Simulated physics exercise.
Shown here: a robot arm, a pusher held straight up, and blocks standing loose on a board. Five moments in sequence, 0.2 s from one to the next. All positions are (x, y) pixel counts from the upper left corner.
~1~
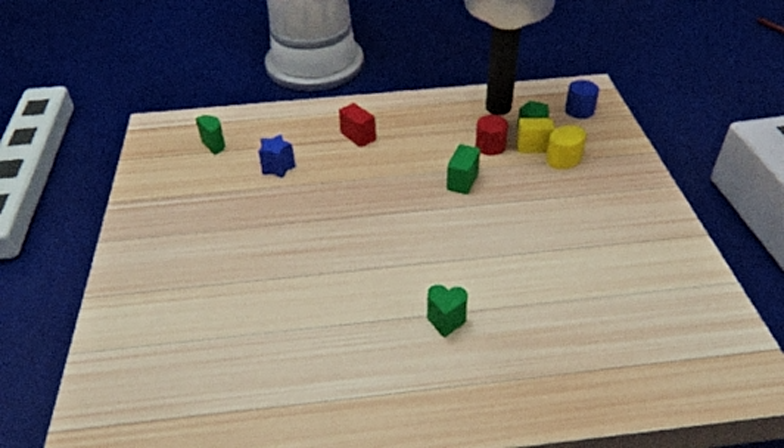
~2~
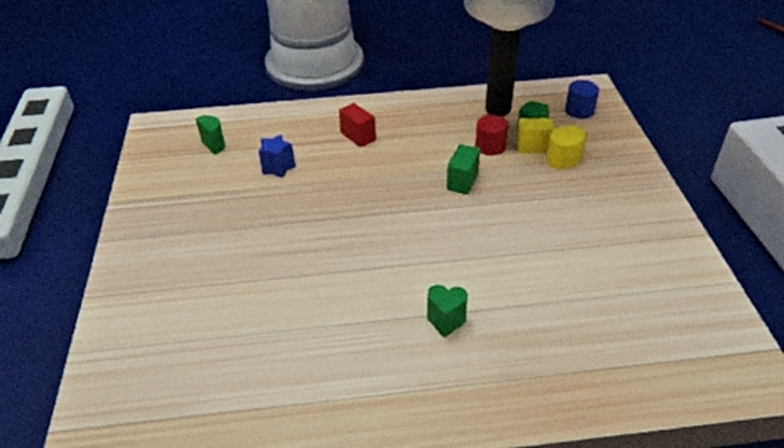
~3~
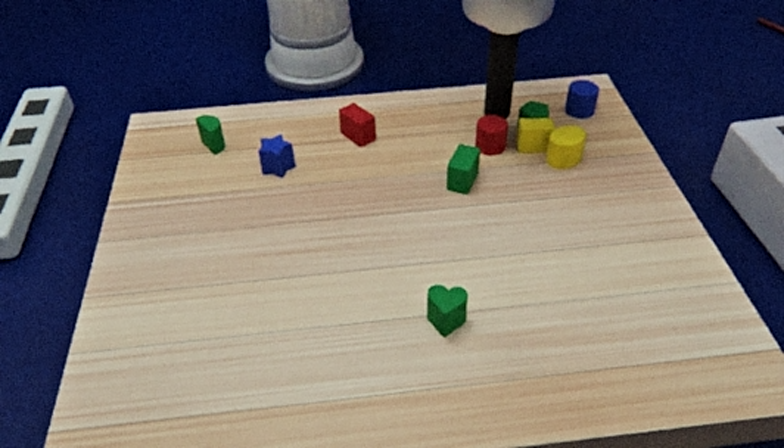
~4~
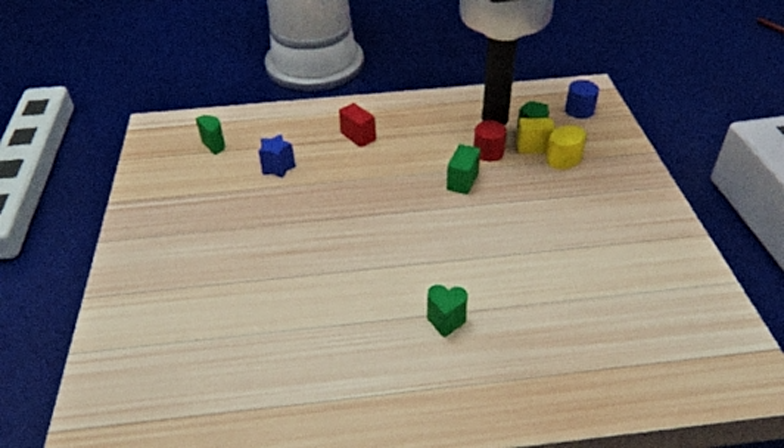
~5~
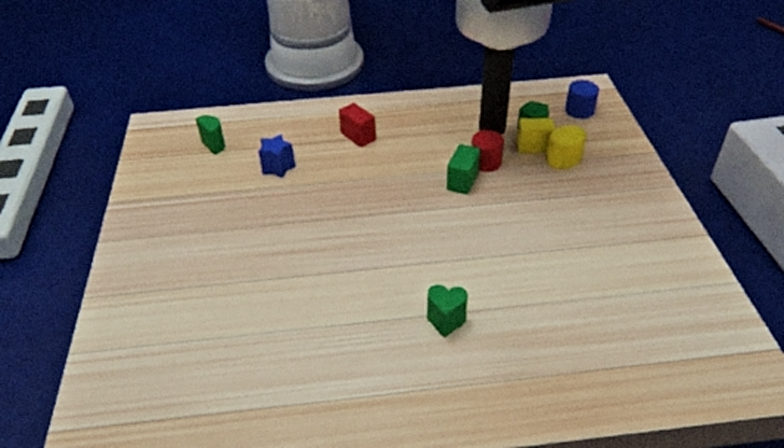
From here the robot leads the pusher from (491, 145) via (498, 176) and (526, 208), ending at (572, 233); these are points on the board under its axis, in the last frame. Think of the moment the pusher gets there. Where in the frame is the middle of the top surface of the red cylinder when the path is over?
It is going to be at (501, 194).
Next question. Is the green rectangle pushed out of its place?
Yes, that is what happens.
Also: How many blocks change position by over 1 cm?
The answer will be two.
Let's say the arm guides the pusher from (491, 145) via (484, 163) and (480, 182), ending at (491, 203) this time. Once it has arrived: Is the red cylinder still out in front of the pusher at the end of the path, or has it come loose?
As far as I can tell, the red cylinder is still leading the way in front of the pusher.
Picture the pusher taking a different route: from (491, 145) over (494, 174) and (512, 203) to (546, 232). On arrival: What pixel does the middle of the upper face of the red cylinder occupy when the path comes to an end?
I'd place it at (499, 200), taking the centre of its top.
On the path given first. One third of the way, pusher (500, 161); green rectangle (458, 172), turned 70° clockwise; red cylinder (496, 172).
Two thirds of the way, pusher (528, 191); green rectangle (458, 172), turned 70° clockwise; red cylinder (501, 194).
At the end, pusher (576, 216); green rectangle (458, 172), turned 70° clockwise; red cylinder (501, 194); yellow rectangle not moved.
